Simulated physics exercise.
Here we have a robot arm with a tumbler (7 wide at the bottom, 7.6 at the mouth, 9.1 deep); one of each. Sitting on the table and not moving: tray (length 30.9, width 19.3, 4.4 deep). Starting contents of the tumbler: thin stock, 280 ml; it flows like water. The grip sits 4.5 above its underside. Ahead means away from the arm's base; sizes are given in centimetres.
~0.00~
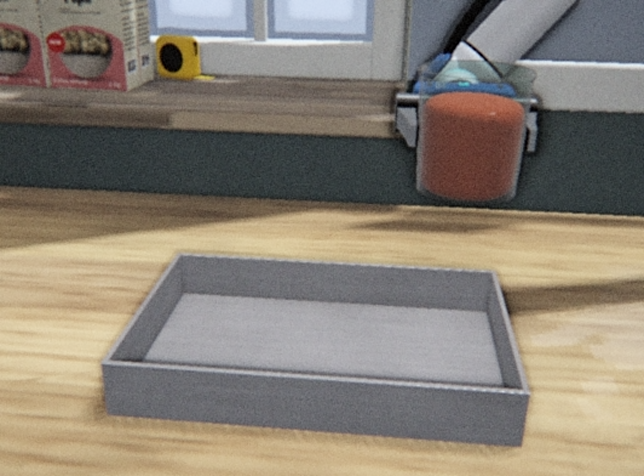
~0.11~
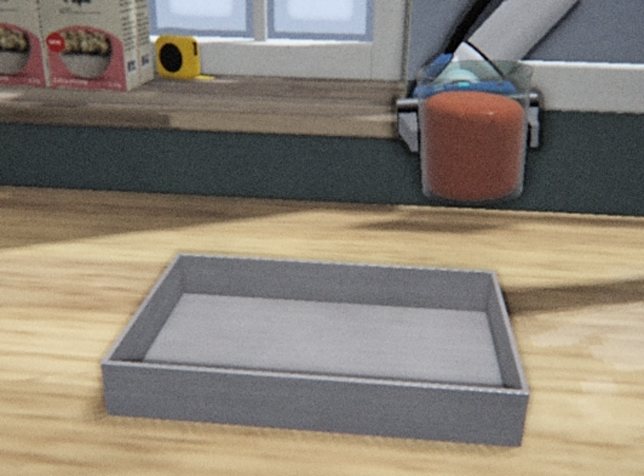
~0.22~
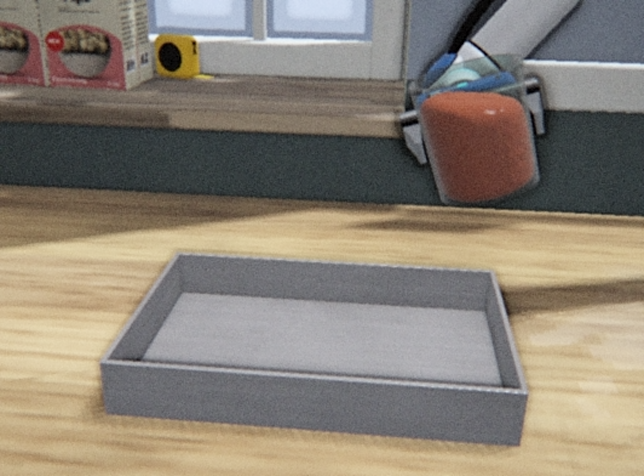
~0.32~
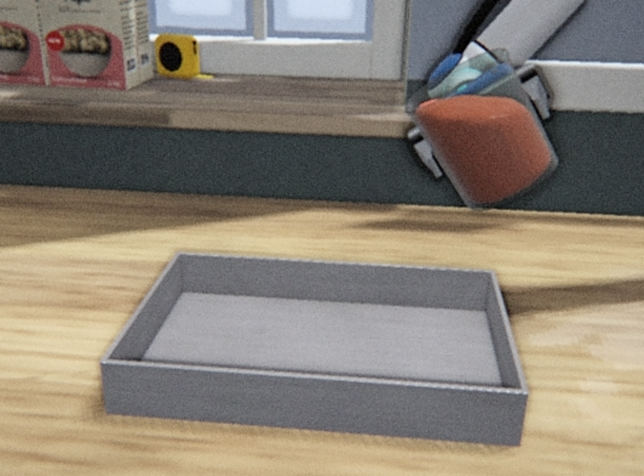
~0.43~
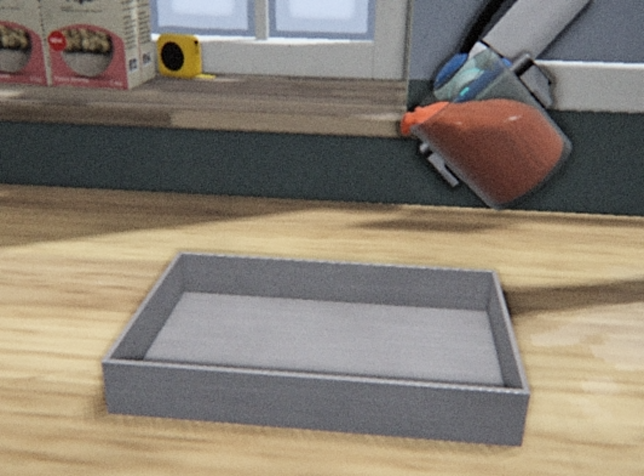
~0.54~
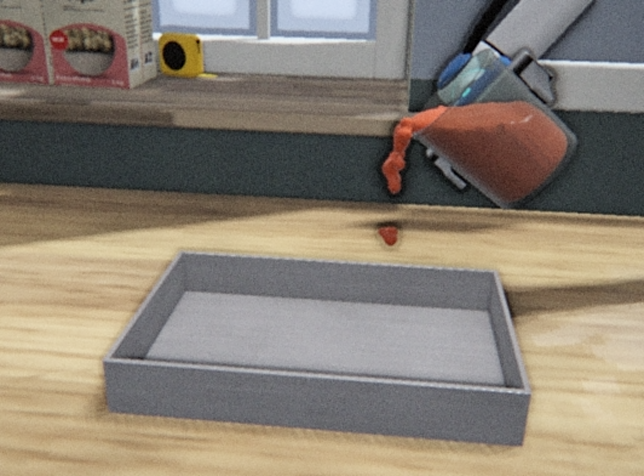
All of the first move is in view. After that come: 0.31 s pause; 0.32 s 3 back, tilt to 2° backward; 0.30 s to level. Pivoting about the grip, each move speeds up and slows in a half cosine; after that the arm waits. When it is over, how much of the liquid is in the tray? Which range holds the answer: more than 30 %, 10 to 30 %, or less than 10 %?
The range is 10 to 30 %.
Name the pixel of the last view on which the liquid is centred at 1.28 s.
Approximate centre pixel: (485, 189).
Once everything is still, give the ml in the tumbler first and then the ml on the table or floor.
Approx. 230 ml then 0 ml.
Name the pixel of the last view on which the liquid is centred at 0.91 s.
Near pixel (470, 175).
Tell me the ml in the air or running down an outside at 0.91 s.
About 10 ml.
After 0.91 s, tilted 46° forward, liquid up to 22 above the table; 240 ml in the tumbler, 35 ml in the tray, 10 ml in the air or running down outside.
After 1.28 s, tilted 1° backward, liquid up to 23 above the table; 230 ml in the tumbler, 50 ml in the tray.
After 1.67 s, level, liquid up to 23 above the table; 230 ml in the tumbler, 50 ml in the tray.
After 2.47 s, level, liquid up to 23 above the table; 230 ml in the tumbler, 50 ml in the tray.
In the end, 230 ml in the tumbler, 50 ml in the tray. That is 17 % in the tray.
